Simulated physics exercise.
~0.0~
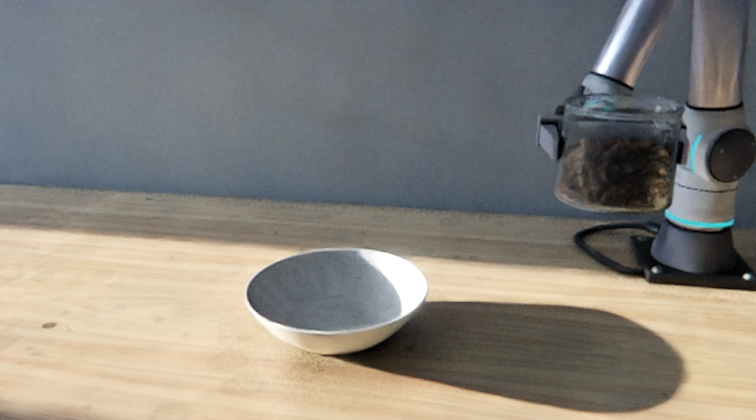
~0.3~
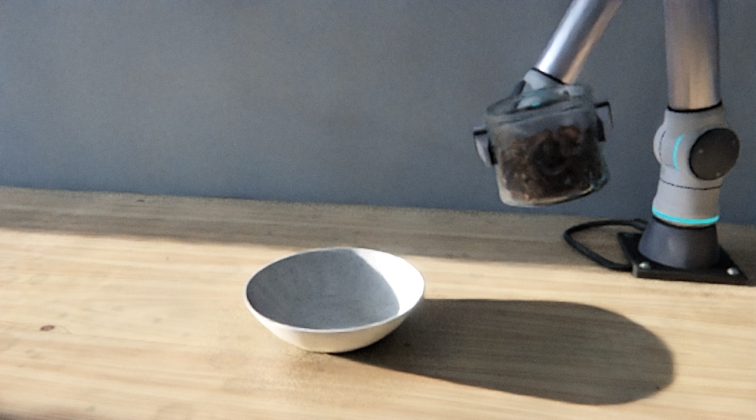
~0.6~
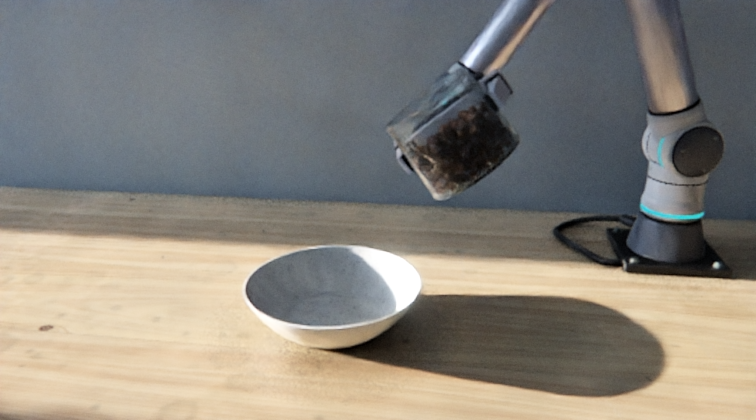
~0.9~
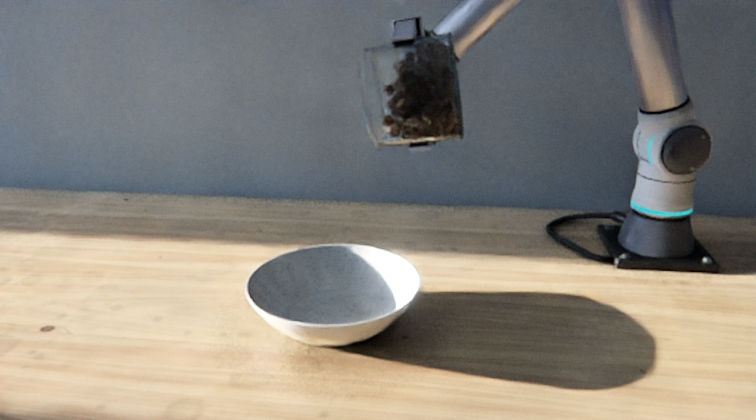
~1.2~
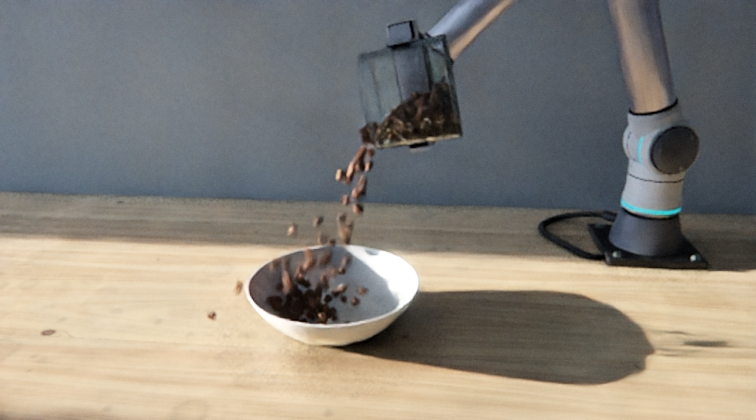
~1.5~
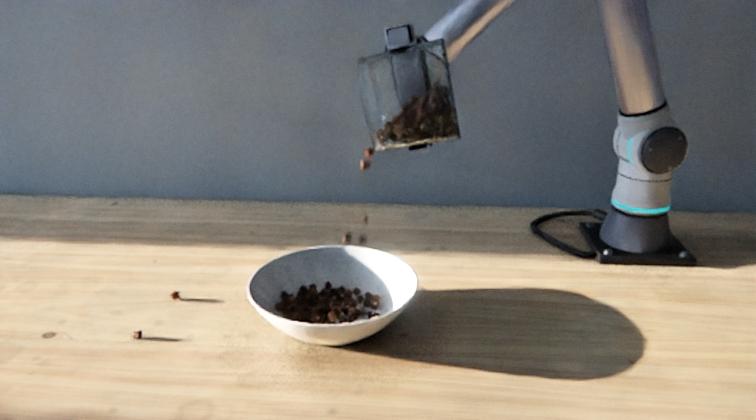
On a wooden table against a plain grey wall, a robotic arm holds a clear container of small brown pieces upright, to the right of a shallow pale bowl. The arm carries the container left, tilting it as it goes, then lifts it above the bowl and tips it onto its side. Brown pieces spill from its lower edge into the bowl, a few bouncing out to the left. The stream thins to a few falling pieces while the container stays tipped. At the end, a dark pile sits in the bowl, many pieces remain in the container, and two lie on the table.
